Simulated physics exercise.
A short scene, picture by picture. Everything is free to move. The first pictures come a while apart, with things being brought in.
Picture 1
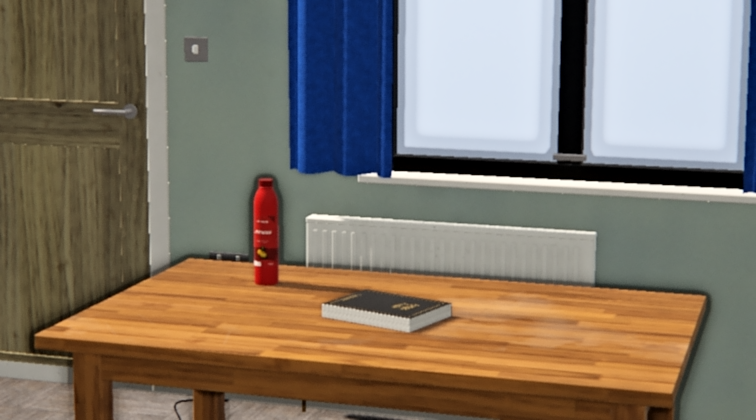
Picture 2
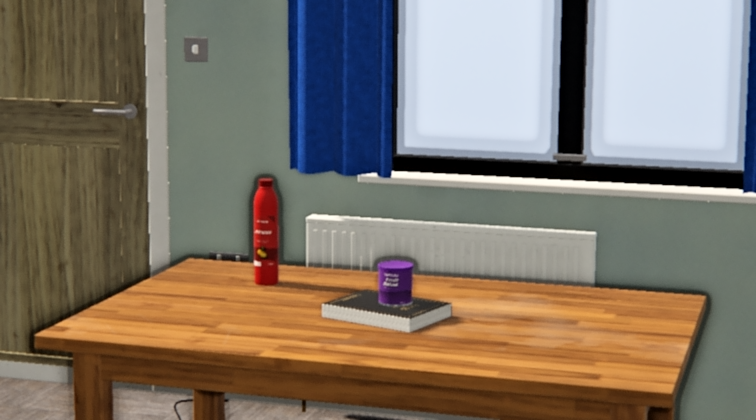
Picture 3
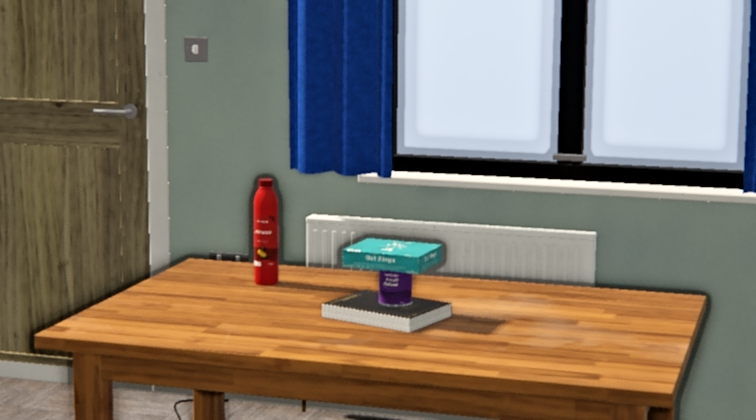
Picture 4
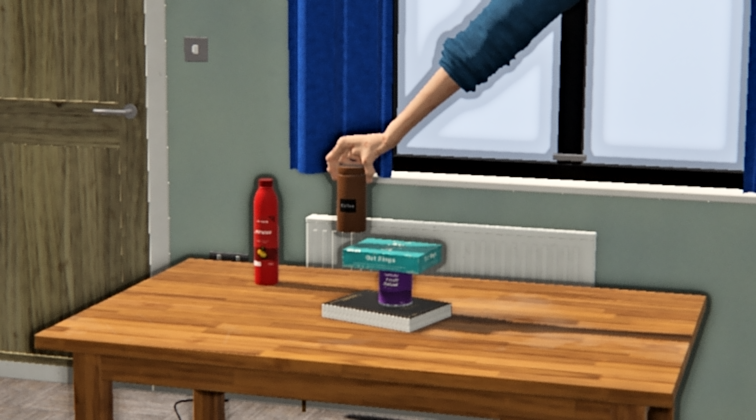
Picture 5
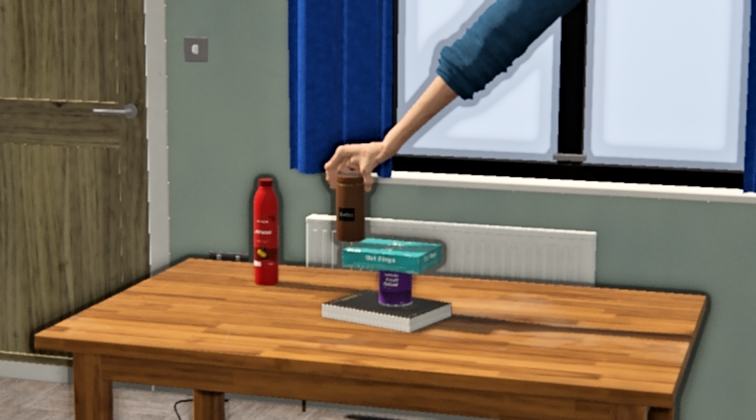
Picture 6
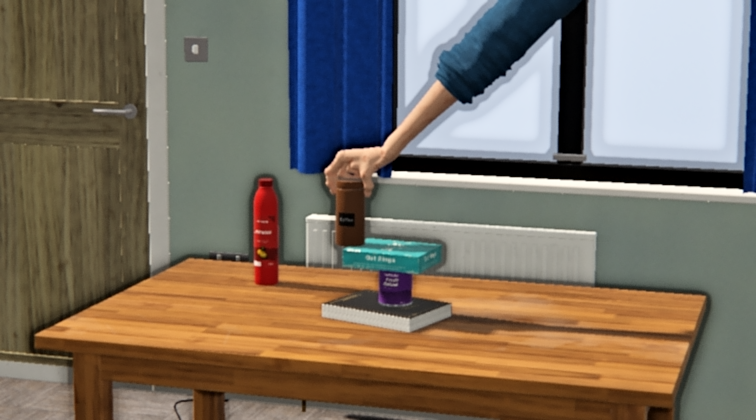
Hand lowering a brown jar onto the left end of a turquoise packet, stacked earlier on a purple tin and book.
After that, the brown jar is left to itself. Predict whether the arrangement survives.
The pile cannot bear the load.
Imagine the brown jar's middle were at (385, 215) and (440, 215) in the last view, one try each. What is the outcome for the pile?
First attempt - it does not fall; second attempt - it comes down.
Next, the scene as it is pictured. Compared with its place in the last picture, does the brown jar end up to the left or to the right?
To the left.
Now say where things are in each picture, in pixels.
The last thing is not in view yet, in the first frame.
The last thing is not in view yet; purple tin (396, 284), in the second frame.
The last thing is not in view yet; turquoise packet (393, 256), in the third frame.
Still above its spot; brown jar (352, 198); purple tin (396, 284), in the fourth frame.
Still above its spot; brown jar (350, 207); turquoise packet (393, 256), in the fifth frame.
Set down, still held; brown jar (350, 212); purple tin (396, 284), in the sixth frame.
Then, 0.50 s after the last picture, brown jar now fallen; turquoise packet on its side.
Then, 1.00 s after the last picture, turquoise packet now fallen.
At rest, fallen, turquoise packet and brown jar; the other 3 in place. Seen from the same camera at the end, brown jar near (274, 294). The pile comes apart.
